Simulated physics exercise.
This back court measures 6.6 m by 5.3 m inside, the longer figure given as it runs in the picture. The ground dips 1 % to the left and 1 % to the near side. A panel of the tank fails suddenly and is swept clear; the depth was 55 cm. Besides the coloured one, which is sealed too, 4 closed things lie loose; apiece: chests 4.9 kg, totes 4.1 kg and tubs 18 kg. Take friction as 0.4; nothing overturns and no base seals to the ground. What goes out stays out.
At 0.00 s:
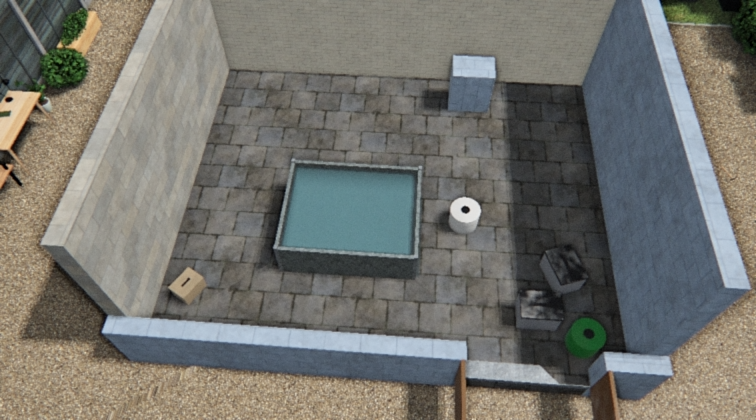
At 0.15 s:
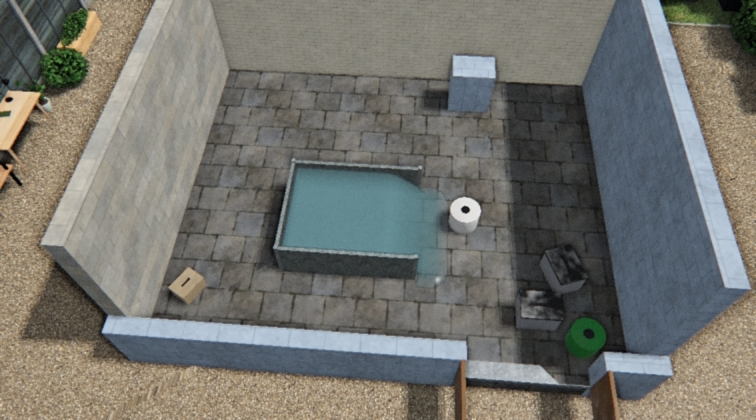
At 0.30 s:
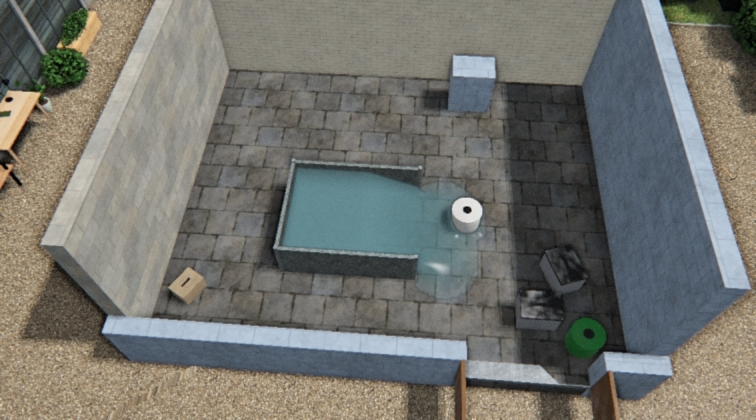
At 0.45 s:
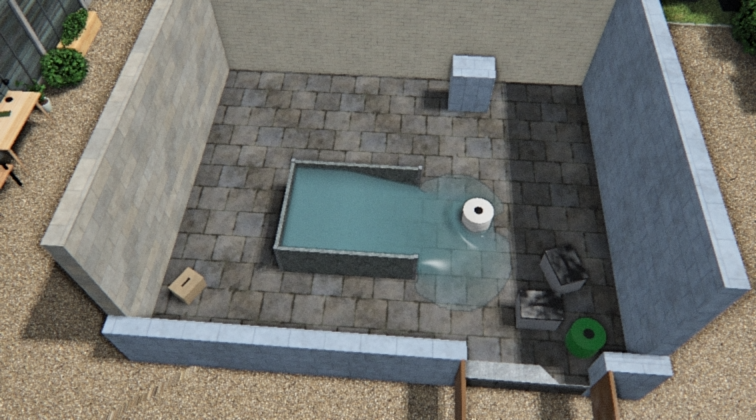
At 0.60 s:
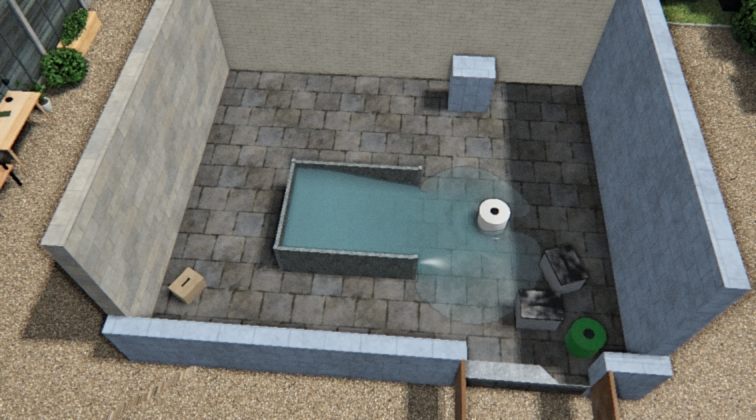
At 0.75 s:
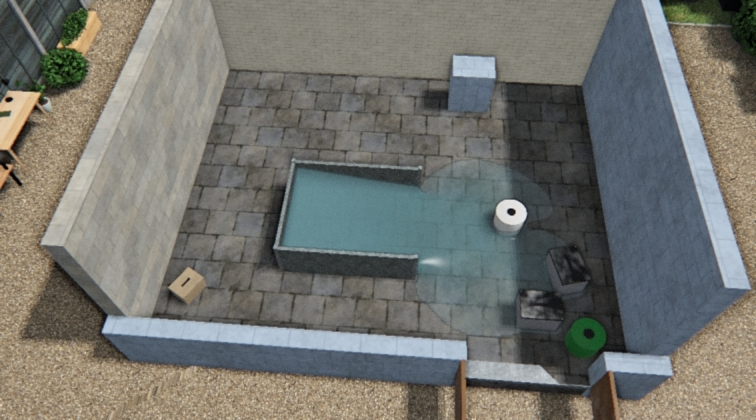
Water spilling from the open right side of a rectangular tank, spreading across courtyard paving and pushing a white tub to the right.
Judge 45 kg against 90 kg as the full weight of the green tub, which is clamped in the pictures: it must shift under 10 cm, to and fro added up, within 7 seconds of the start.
Verdict: Only the larger load is enough.
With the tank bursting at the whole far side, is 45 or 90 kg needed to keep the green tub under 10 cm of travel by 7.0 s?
In that case the lower weight is enough.
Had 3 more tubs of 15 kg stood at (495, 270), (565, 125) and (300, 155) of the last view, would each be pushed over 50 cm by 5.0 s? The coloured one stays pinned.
In turn: Past it, over, less.
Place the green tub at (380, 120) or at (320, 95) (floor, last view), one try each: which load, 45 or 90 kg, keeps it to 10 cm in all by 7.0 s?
In turn: Either load holds; the smaller is enough.
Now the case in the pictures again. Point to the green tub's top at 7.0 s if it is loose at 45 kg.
Near (548, 347).
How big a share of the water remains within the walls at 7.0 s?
About 76 per cent.
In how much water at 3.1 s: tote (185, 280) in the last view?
About 0 cm.
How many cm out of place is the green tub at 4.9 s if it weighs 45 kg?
Roughly 60 cm.
After 1.4 s the green tub would be 0 cm from its start with 45 kg and 0 cm from its start with 90 kg; 3 cm of water round it then.
After 3.1 s the green tub would be 25 cm from its start with 45 kg and 0 cm from its start with 90 kg; 21 cm of water round it then.
After 4.9 s the green tub would be 59 cm from its start with 45 kg and 0 cm from its start with 90 kg; 6 cm of water round it then.
After 7.0 s the green tub would be 59 cm from its start with 45 kg and 0 cm from its start with 90 kg; 3 cm of water round it then.
